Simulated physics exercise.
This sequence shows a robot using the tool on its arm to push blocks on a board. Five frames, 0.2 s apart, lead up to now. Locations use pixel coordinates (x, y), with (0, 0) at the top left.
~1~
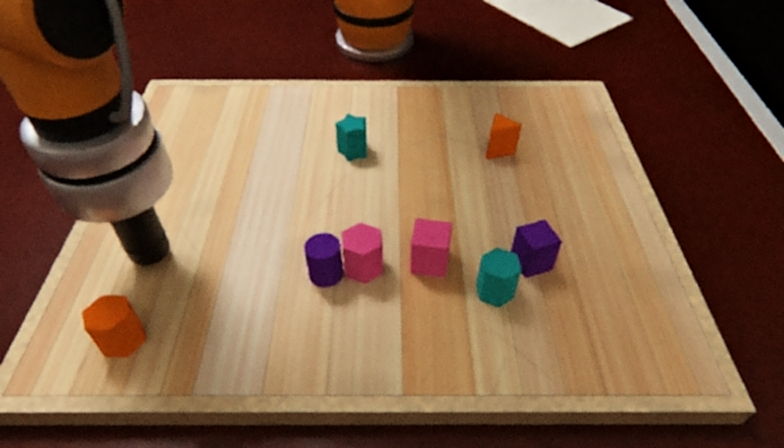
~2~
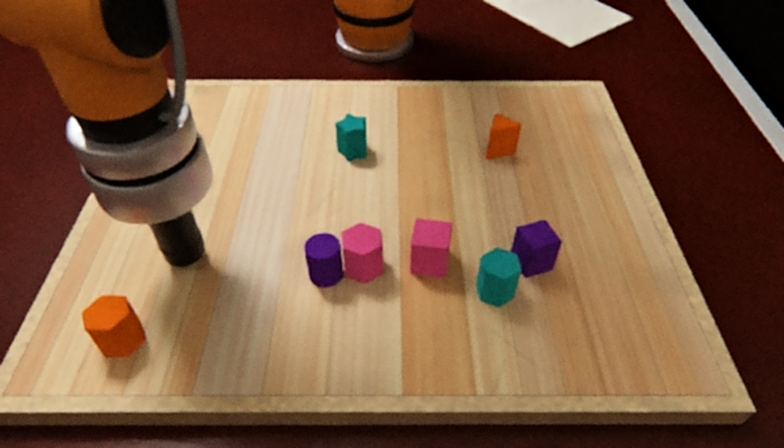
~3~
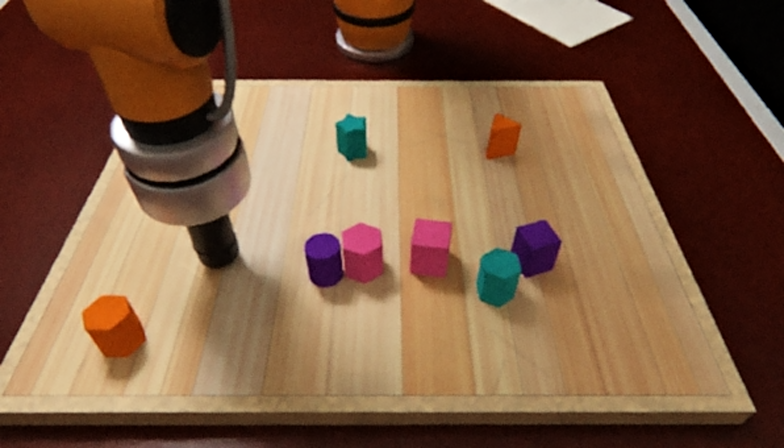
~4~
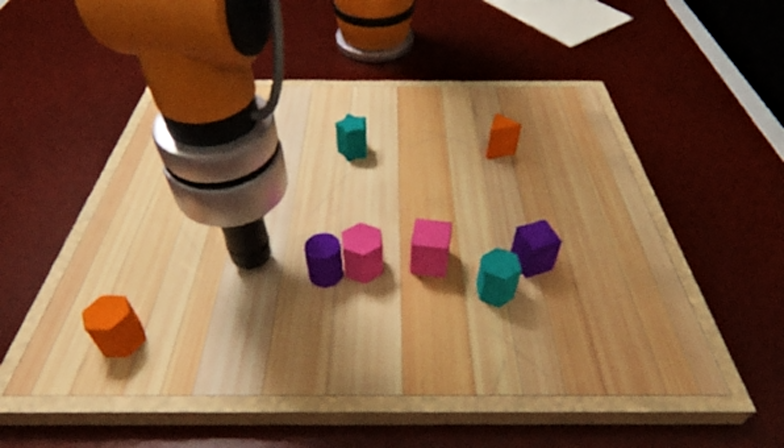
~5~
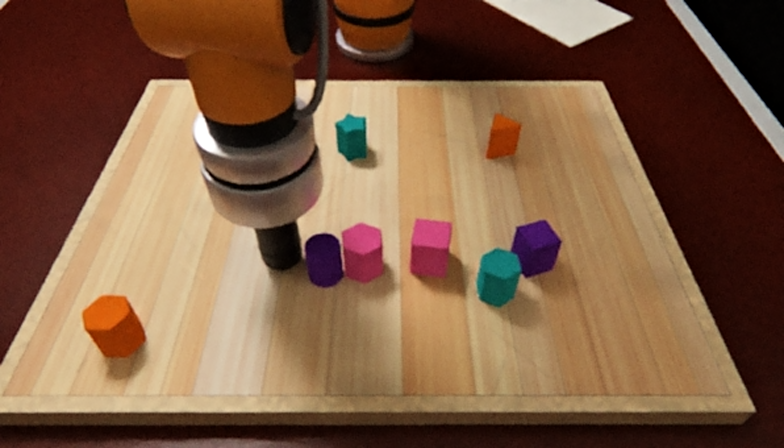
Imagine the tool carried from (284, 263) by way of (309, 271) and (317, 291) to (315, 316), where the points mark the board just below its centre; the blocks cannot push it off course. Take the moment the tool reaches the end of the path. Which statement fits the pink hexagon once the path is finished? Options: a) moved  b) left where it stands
(a)
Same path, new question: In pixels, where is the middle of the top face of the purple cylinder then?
My estimate: (354, 264).
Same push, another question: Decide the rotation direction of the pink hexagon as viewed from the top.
Overhead view: Anti-clockwise.
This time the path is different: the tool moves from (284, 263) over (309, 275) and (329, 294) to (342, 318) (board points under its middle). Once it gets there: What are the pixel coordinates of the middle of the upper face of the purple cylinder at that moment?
(377, 274)
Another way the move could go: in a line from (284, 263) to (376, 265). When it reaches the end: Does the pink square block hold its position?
I believe not.
The first path, step by step. Halfway along, tool (316, 274); purple cylinder (351, 260); pink hexagon (378, 238), turned 35° anticlockwise.
At the end, tool (314, 309); purple cylinder (354, 264); pink hexagon (378, 238), turned 35° anticlockwise.
